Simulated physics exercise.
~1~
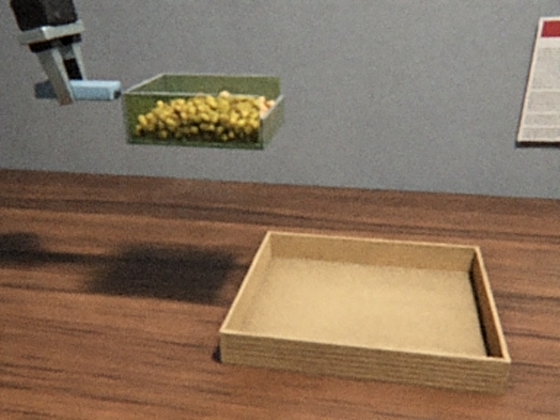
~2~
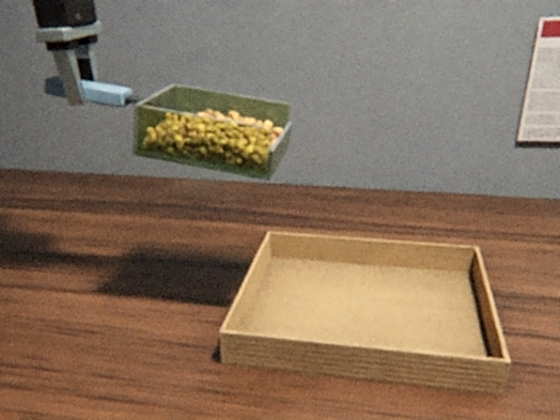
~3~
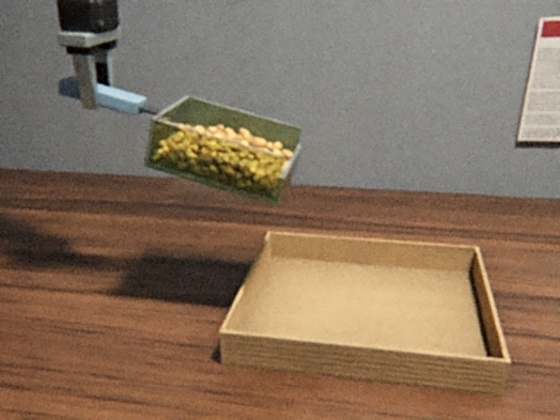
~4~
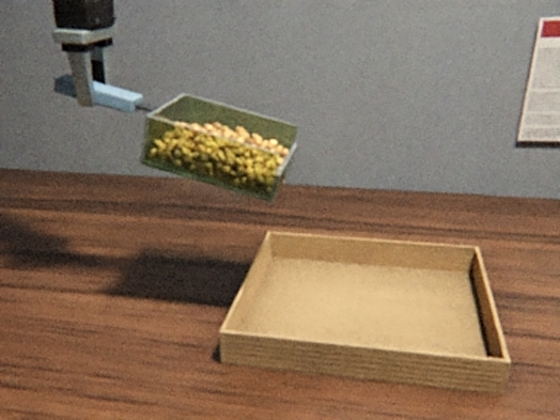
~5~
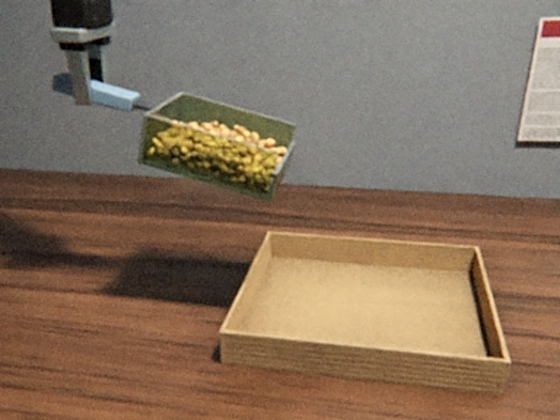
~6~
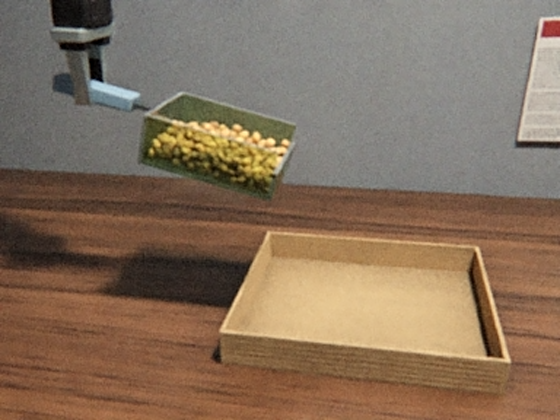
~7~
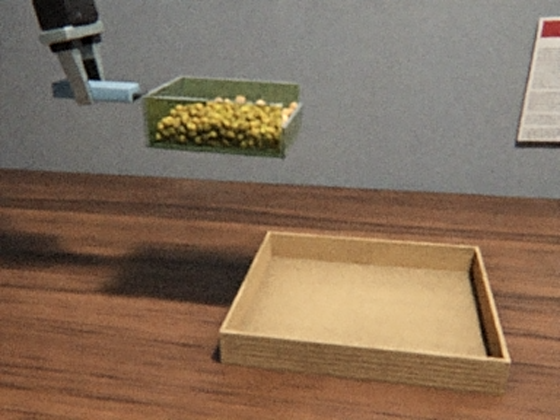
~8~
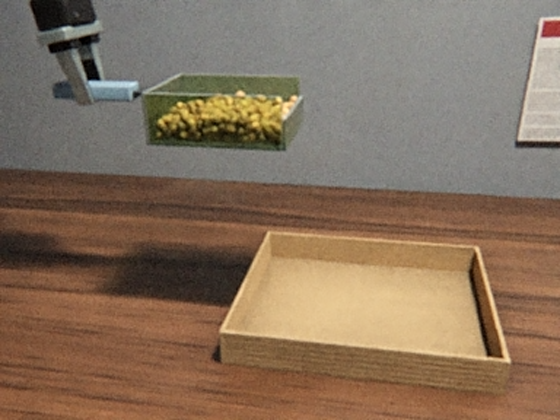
A dark wood tabletop stands before a plain grey wall, seen from the front and slightly above, with part of a white and red poster at the right edge. At the upper left, a black and grey robot gripper holds the light blue handle of a clear greenish box heaped with yellowish chickpeas, while an empty, shallow wooden tray sits at the lower right. The gripper lowers the box rightward and tips its far end down toward the tray. It stays tilted, barely shifting, then rises and levels. The chickpeas remain in the box, and the tray is still empty.
